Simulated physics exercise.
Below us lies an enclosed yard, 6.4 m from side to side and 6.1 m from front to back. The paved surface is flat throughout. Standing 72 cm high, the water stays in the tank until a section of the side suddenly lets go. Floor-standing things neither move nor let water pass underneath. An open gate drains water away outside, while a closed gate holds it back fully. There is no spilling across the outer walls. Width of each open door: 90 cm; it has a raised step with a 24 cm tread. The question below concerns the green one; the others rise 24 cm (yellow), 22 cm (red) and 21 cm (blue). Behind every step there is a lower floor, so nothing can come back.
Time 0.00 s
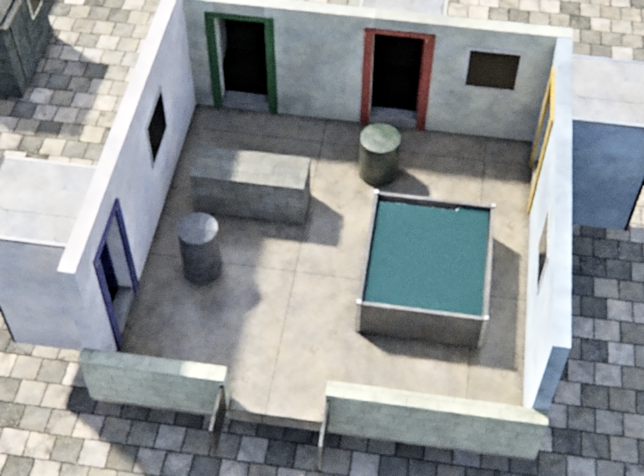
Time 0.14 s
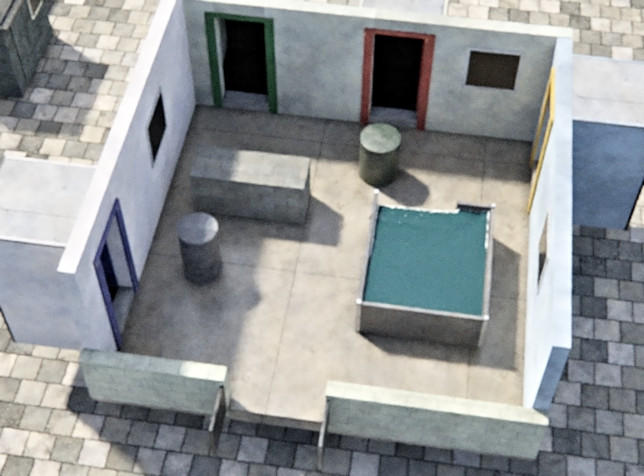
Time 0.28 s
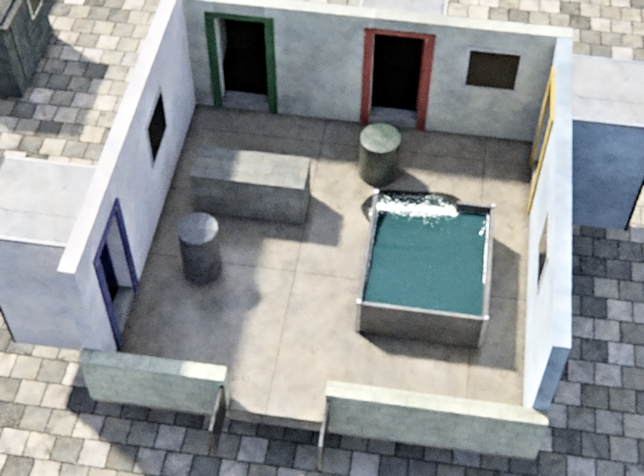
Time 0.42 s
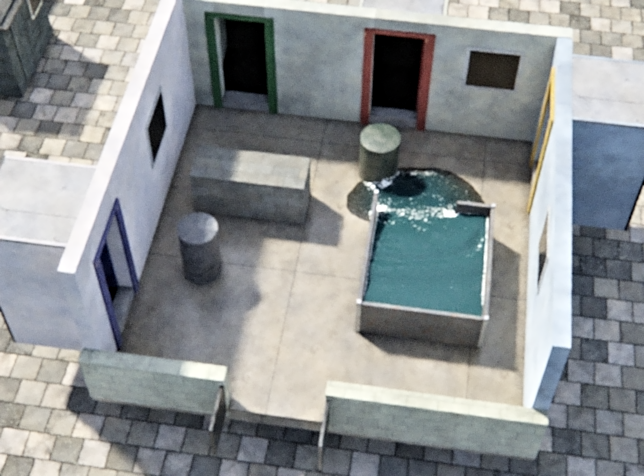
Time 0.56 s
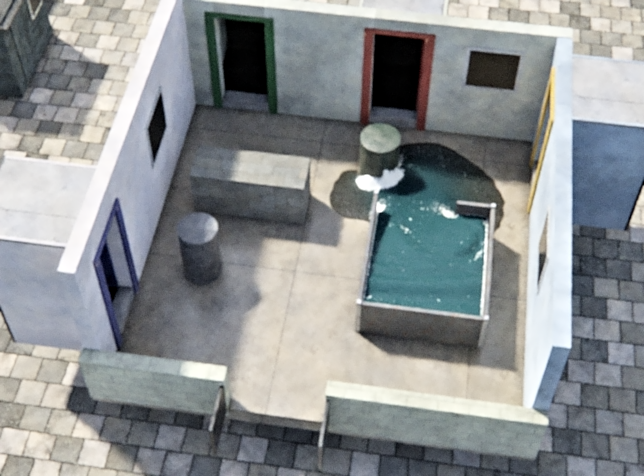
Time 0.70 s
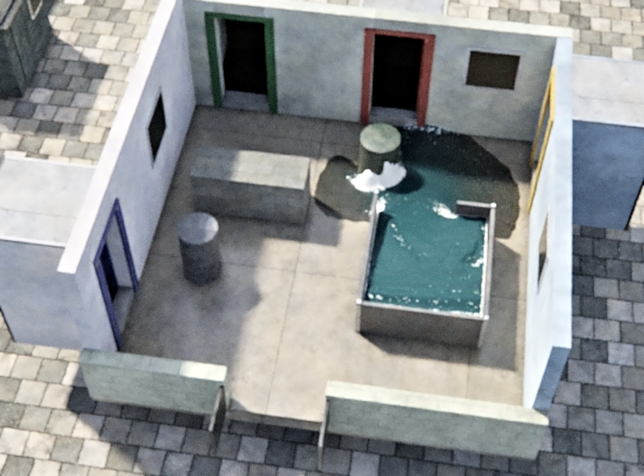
Teal water bursting through the far side of a rectangular tank, foaming around a green cylinder and spreading across a walled yard's floor.
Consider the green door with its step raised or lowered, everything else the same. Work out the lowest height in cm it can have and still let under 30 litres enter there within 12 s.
The lowest such height is roughly 11.5 cm.
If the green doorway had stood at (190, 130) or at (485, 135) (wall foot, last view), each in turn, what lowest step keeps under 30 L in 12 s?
Minimums: About 18 cm and 28 cm.
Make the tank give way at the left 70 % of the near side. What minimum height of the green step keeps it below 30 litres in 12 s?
In that case about 7.0 cm.
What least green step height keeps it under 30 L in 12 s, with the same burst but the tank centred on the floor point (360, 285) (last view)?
About 17 cm.
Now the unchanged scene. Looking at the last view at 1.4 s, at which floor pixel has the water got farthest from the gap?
Pixel close to (287, 126).
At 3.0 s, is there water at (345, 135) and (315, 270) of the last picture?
First soaked, then soaked.
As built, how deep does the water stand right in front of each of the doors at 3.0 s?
In cm: Yellow 23, green 6, red 21, blue 0.
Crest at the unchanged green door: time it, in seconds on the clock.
Roughly at 6.0 s.
After 1.4 s water covers 25 % of the floor, deepest (48 cm) near (384, 189); it has not reached the green door.
After 3.0 s water covers 50 % of the floor, deepest (38 cm) near (528, 146); 6 cm at the green door, 0 litres in over its 21 cm step.
After 12.0 s water covers 95 % of the floor, deepest (12 cm) near (109, 378); 9 cm at the green door, 0 litres in over its 21 cm step.
At the green door as built, the water arrived by 2.1 s and peaked near 17 cm at 6.2 s.
Run again over the same 12 s with other heights there, 68 litres in over 9.5 cm, 8 litres over 14.5 cm. The limit of 30 litres is kept from about 11.5 cm up.
